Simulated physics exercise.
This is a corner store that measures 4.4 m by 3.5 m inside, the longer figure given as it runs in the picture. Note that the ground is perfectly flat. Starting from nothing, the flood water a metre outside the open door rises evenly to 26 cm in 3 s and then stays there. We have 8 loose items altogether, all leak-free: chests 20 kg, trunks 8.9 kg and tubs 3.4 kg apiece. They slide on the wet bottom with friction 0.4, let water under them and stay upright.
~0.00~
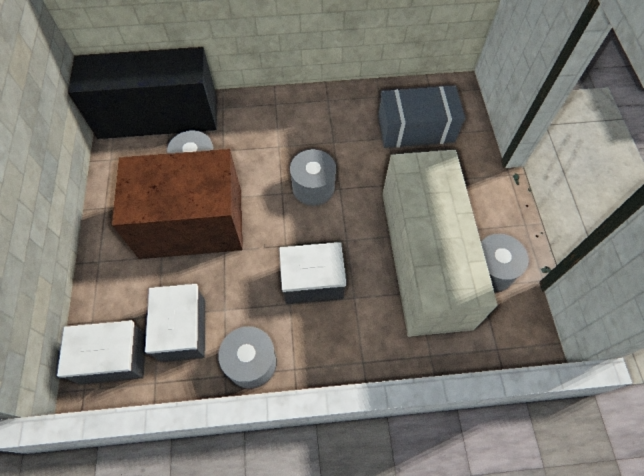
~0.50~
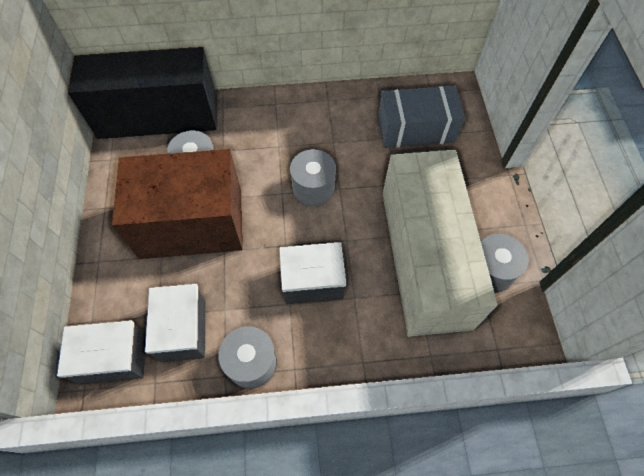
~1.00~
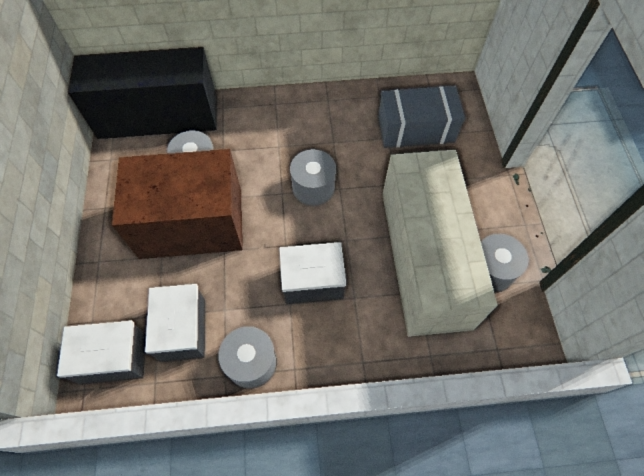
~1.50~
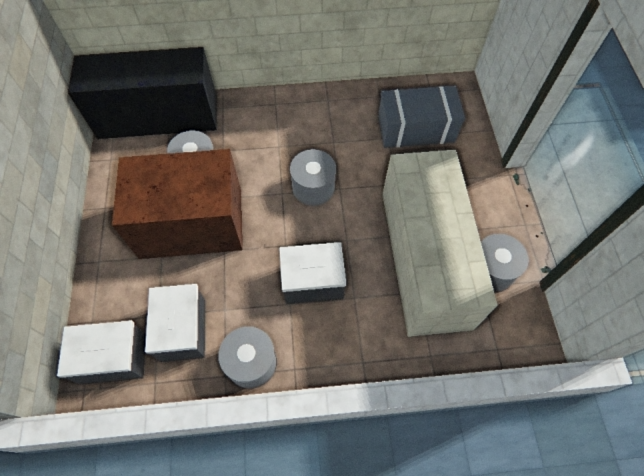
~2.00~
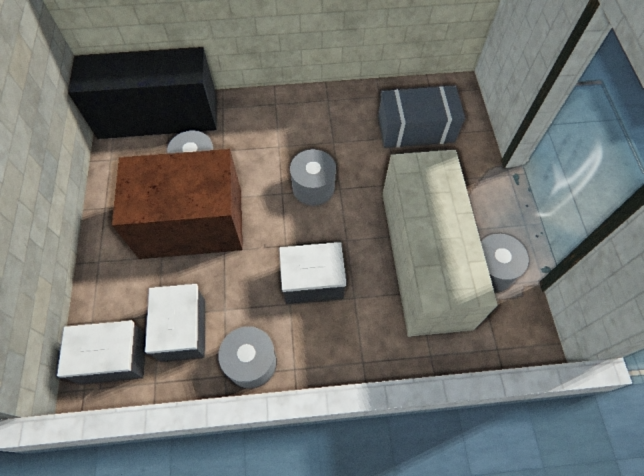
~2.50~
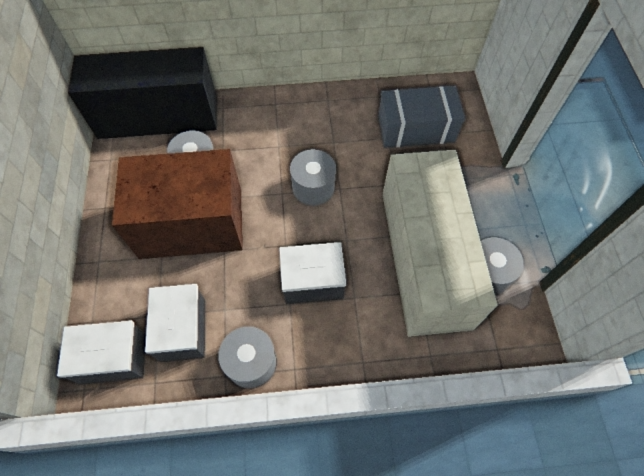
A small tiled room with pale block walls is seen from high above, looking down over its low front wall, from a camera that stays still. A long pale block counter stands right of centre, with a rust-brown box and black chest at left, and white boxes, grey tubs and a striped blue-grey trunk around them. Water spreads outside, then enters the right-hand doorway, where the nearby tub shifts slightly left.
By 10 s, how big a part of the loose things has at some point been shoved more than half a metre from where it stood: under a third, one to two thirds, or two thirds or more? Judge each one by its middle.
The fraction is neither low nor high.
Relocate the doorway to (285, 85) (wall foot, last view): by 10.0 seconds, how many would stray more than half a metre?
In that case the number is 7.
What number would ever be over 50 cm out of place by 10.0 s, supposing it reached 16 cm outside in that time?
Under that setup the answer is 3.
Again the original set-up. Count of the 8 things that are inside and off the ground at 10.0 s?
The count is 7.
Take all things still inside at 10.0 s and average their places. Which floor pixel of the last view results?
Mean position approx. (218, 271).
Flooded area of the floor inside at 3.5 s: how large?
I'd put it close to 3.0 m2.
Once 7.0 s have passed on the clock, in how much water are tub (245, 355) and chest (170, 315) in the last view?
Roughly 5 and 5 cm.
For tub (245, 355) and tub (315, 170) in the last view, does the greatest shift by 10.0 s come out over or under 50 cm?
First farther, then not as far.
After 3.5 s 1 of 8 are over 50 cm from their spots; 0 afloat.
After 4.5 s 2 of 8 are over 50 cm from their spots; 2 afloat.
After 7.0 s 3 of 8 are over 50 cm from their spots; 5 afloat.
After 10.0 s 3 of 8 are over 50 cm from their spots, and 4 have been at some point; 7 afloat.
